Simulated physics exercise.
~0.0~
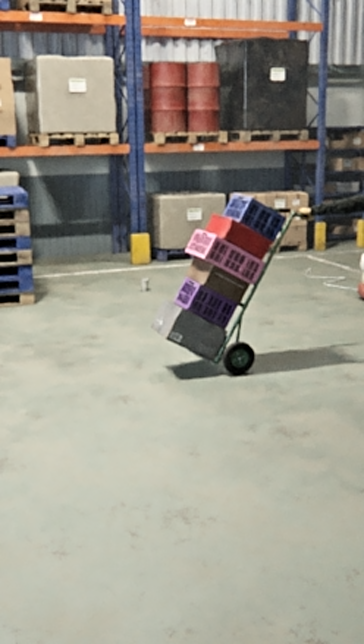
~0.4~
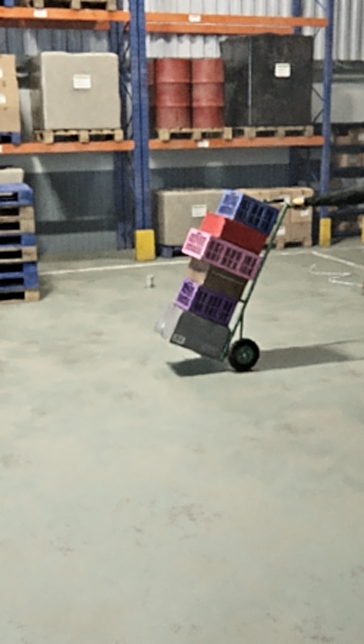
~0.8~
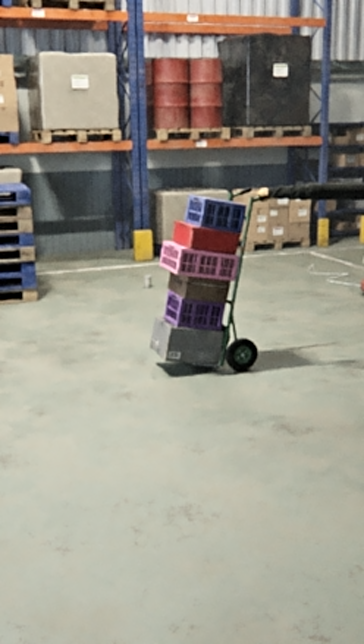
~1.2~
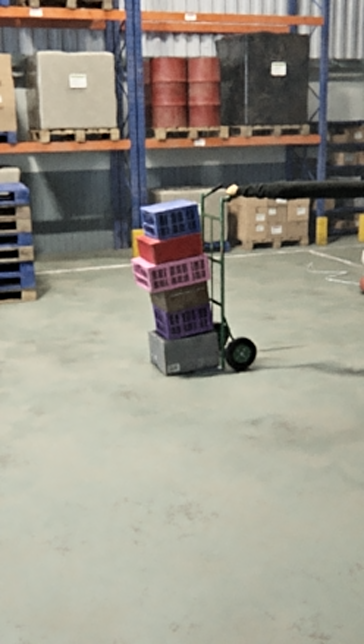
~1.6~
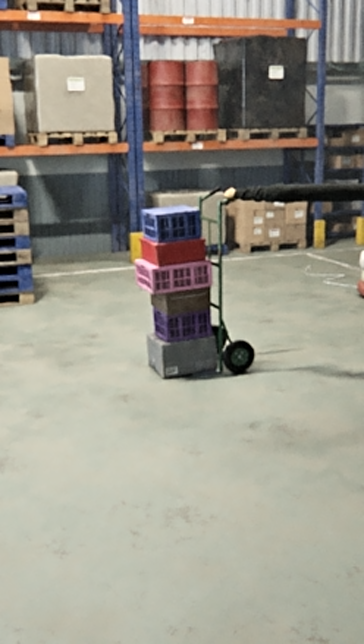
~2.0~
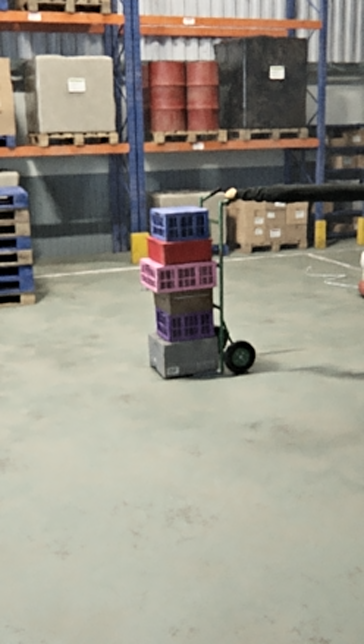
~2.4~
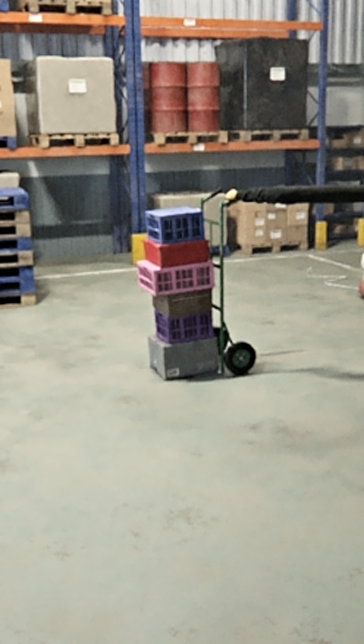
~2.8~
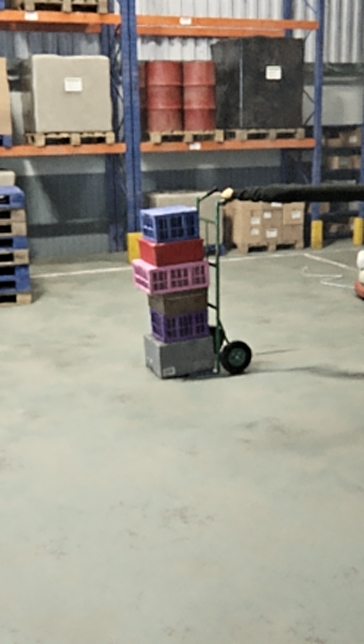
A tall stack of crates and boxes leans back on a green two-wheeled hand truck in a warehouse, seen side-on from a slightly swaying camera. From the top sit a blue crate, a red tote, a pink crate, a brown box, a purple crate and a grey box, with pallet racking behind. A dark-sleeved arm at the right swings the truck upright, tipping the load leftward. As it stops, the stack pitches slightly past upright, its upper pieces leaning left, then rocks back. It settles a little uneven, still standing, with nothing fallen and the hand on the handle.
